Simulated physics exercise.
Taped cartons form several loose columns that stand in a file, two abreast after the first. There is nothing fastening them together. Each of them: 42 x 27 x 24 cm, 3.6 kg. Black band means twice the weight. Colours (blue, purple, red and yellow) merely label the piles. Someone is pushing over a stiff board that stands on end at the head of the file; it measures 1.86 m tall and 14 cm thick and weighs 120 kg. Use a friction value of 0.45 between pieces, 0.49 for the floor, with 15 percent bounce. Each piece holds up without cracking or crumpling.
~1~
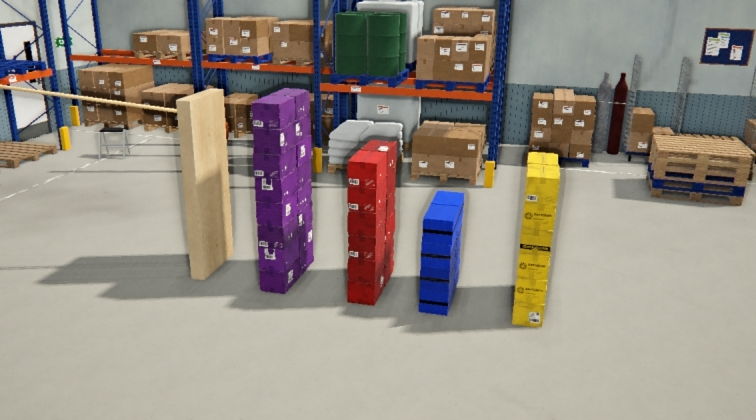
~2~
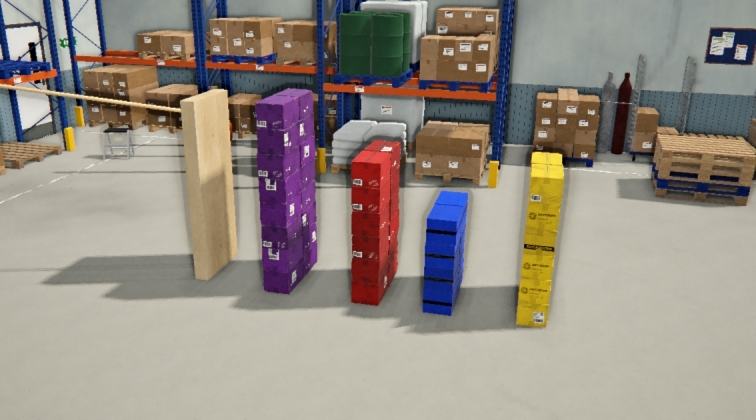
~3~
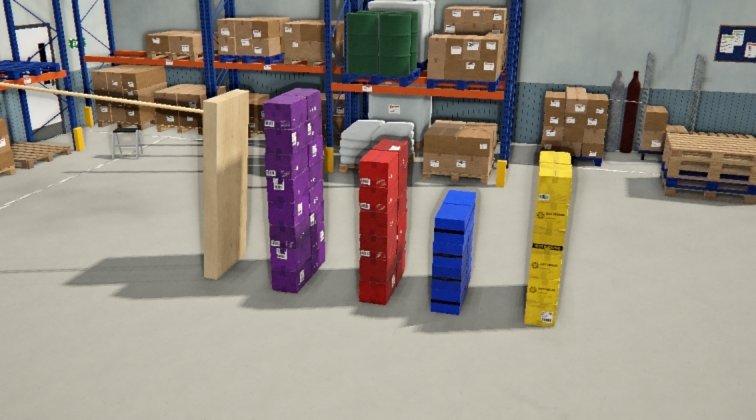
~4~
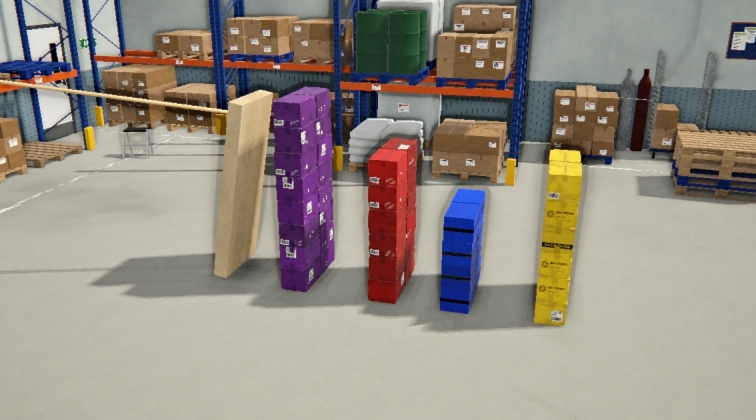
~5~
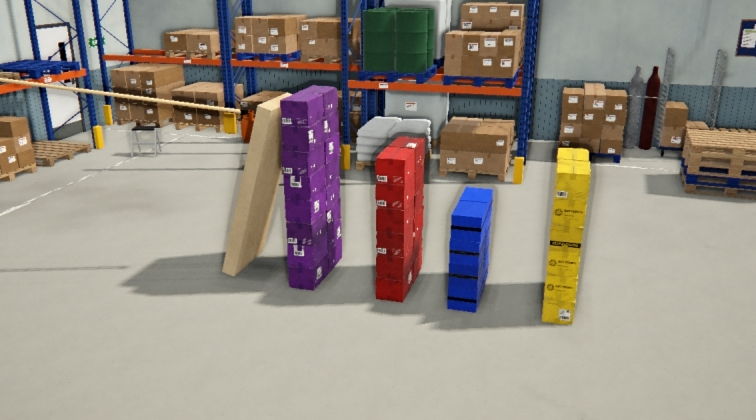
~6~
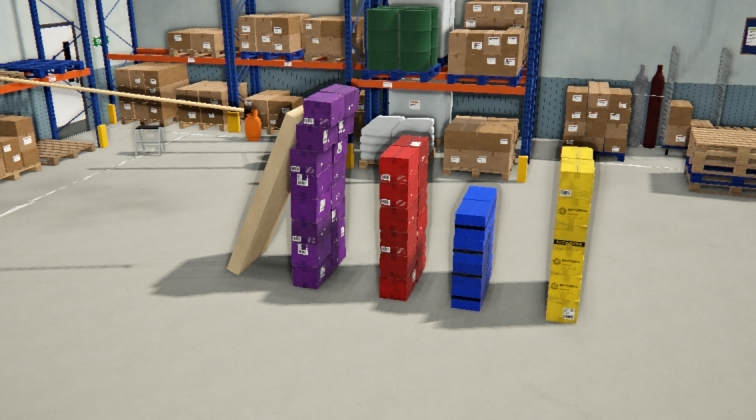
At the start, a pole nears an upright wooden board beside purple, red, blue and yellow stacks of cartons in a warehouse. The pole pushes the board rightward, then halts while the board keeps leaning until it meets the purple stack, whose upper cartons shift right; the other stacks stay standing.
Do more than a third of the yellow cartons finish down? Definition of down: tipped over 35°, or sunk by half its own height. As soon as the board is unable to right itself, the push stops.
Yes.
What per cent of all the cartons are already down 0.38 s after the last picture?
By then 25 %.
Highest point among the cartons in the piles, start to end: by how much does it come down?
I make it close to 110 cm.
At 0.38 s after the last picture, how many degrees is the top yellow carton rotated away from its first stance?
My estimate is close to 0°.
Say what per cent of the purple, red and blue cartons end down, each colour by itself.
By colour: Purple 80, red 80, blue 90 per cent.
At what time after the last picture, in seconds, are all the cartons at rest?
It all settles by about 2.5 s.
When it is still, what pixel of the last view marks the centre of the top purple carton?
It comes to rest around (567, 269) in the last view.
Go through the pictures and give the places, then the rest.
In the first frame (we follow the side turned to the camera; the camera pans a little), pole end 13 cm short, board 0° from upright; top yellow carton (542, 191); top purple carton (266, 116); no other piece has moved.
In the second frame, pole end 1 mm in, board 0° from upright; top yellow carton (546, 191).
In the third frame, pole end 13 cm in, board 5° from upright; top yellow carton (554, 190); no other piece has moved.
In the fourth frame, pole end 24 cm in, stopped, board 10° from upright; top yellow carton (564, 188); no other piece has moved.
In the fifth frame, pole end (242, 113) 24 cm in, stopped, board 17° from upright; top yellow carton (572, 187); no other piece has moved.
In the sixth frame, pole end (246, 111) 24 cm in, stopped, board 24° from upright; top yellow carton (576, 186); top purple carton (317, 114) tipped 3°; steepest lean 5°, the carton at (352, 103); 10 stirred so far.
Then, 0.38 s on from the sixth picture, board 44° from upright; none of the 12 yellow cartons down (11 of 48 in all colours); top yellow carton unmoved; top purple carton tipped 35°, 17 cm lower.
Then, 0.72 s on from the sixth picture, board 70° from upright; none of the 12 yellow cartons down (14 of 48 in all colours); top yellow carton unmoved; top purple carton tipped 58°, 26 cm lower.
Then, 1.30 s on from the sixth picture, board 84° from upright; none of the 12 yellow cartons down (30 of 48 in all colours); top yellow carton tipped 14°; top purple carton tipped 50°, 56 cm lower.
Then, 1.82 s on from the sixth picture, board 72° from upright; 11 of the 12 yellow cartons down (41 of 48 in all colours); top yellow carton tipped 73°, 1.02 m lower; top blue carton tipped 49°, 48 cm lower.
Finally, board 72° from upright; 10 of the 12 yellow cartons down (40 of 48 in all colours); top yellow carton on its side; top blue carton tipped 58°, 58 cm lower. That is 83 per cent. Seen by the last camera, middles, top blue carton near (621, 296).
